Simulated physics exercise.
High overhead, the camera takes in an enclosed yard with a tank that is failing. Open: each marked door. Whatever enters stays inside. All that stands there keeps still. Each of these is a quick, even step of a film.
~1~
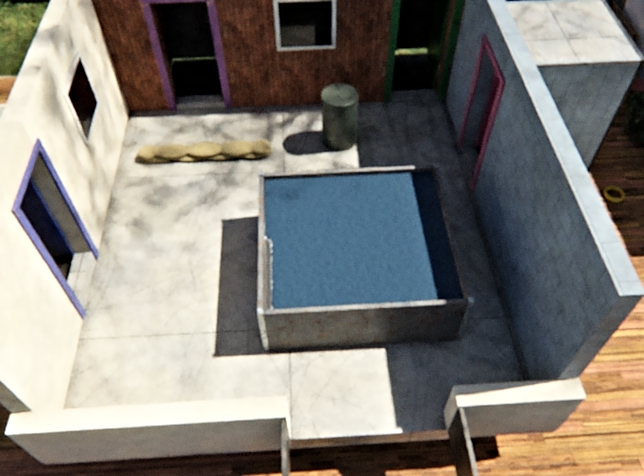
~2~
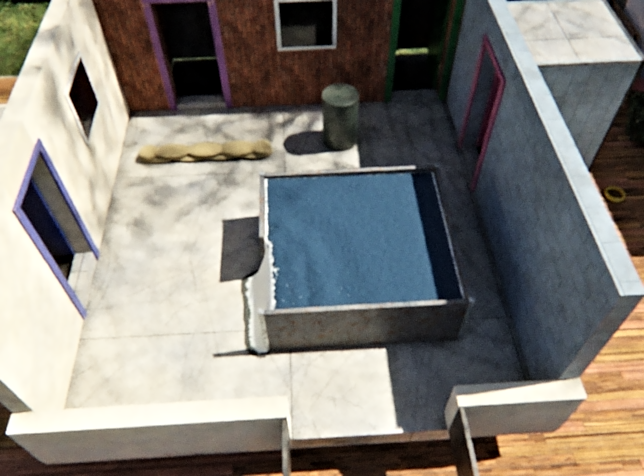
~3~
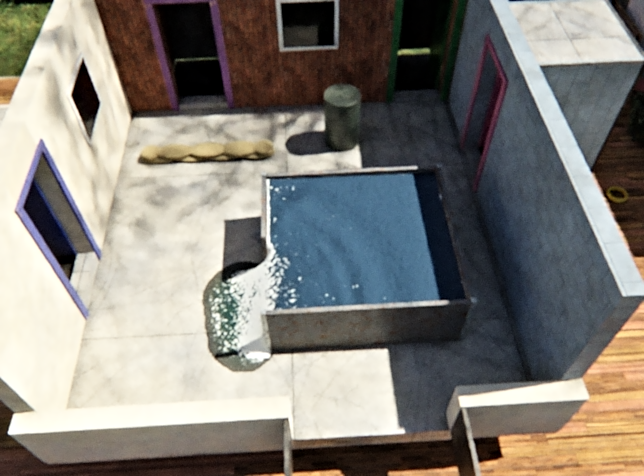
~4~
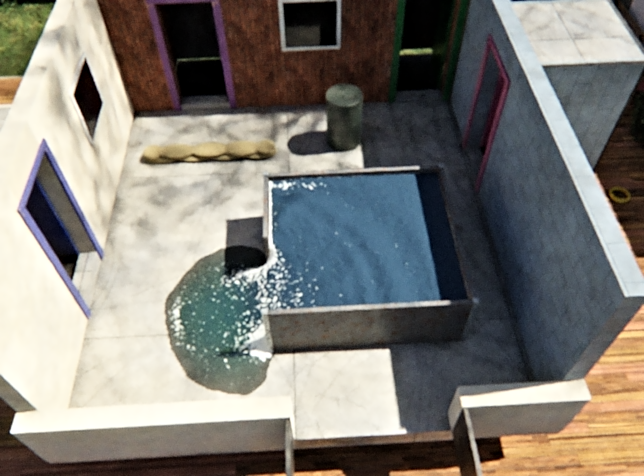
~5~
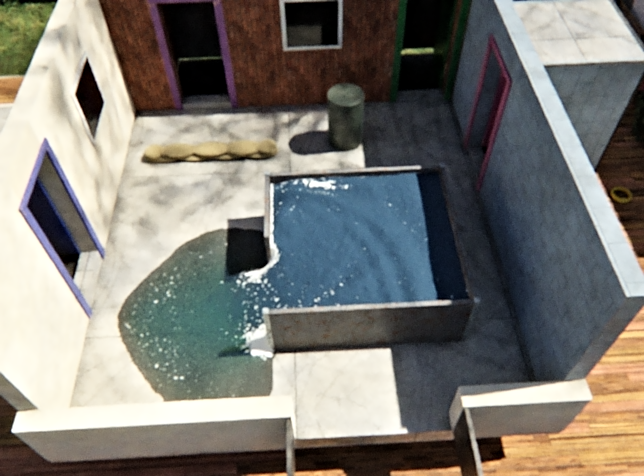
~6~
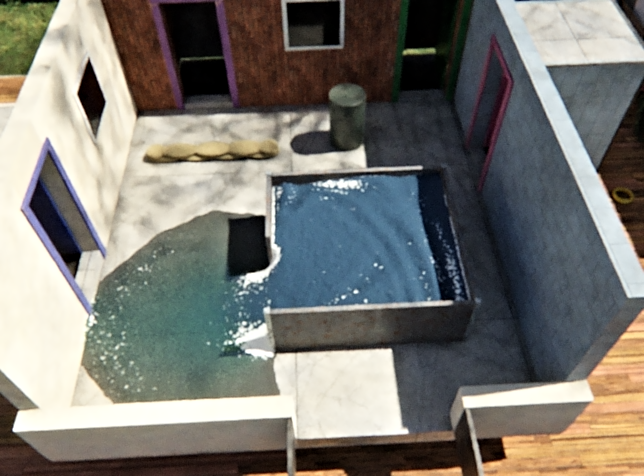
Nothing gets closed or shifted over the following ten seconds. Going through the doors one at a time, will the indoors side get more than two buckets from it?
Green door: Over two buckets; pink door: Over two buckets; blue door: Over two buckets; purple door: Two buckets or fewer.
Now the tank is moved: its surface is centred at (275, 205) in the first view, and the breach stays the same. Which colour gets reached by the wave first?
That would be the one in blue.
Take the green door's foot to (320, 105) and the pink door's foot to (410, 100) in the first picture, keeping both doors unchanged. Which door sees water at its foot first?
Going by the pictures, it's the blue-painted one.
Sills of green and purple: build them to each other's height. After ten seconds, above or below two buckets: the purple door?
Answer in a nutshell: The purple door rises above the limit.
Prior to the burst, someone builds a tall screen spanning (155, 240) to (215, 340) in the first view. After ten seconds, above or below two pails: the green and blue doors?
So: Green goes past the mark; blue falls below the mark.
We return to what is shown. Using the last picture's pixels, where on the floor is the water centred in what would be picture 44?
My reading is close to (280, 251).
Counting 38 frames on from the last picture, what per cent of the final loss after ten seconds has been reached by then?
Near 40 in a hundred.
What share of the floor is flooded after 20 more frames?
About 60 per cent.
A moment on, water covers 30 % of the floor; the green door not reached, the pink door not reached, the blue door over two buckets in, the purple door not reached.
Next, water covers 35 % of the floor; the green door not reached, the pink door not reached, the blue door far over two buckets in, the purple door not reached.
Then, water covers 60 % of the floor; the green door not reached, the pink door not reached, the blue door far over two buckets in, the purple door wet at the sill, nothing in.
Later, water covers 95 % of the floor; the green door wet at the sill, nothing in, the pink door over two buckets in, the blue door far over two buckets in, the purple door under two buckets in.
In the end, water covers 95 % of the floor; the green door over two buckets in, the pink door far over two buckets in, the blue door far over two buckets in, the purple door under two buckets in.
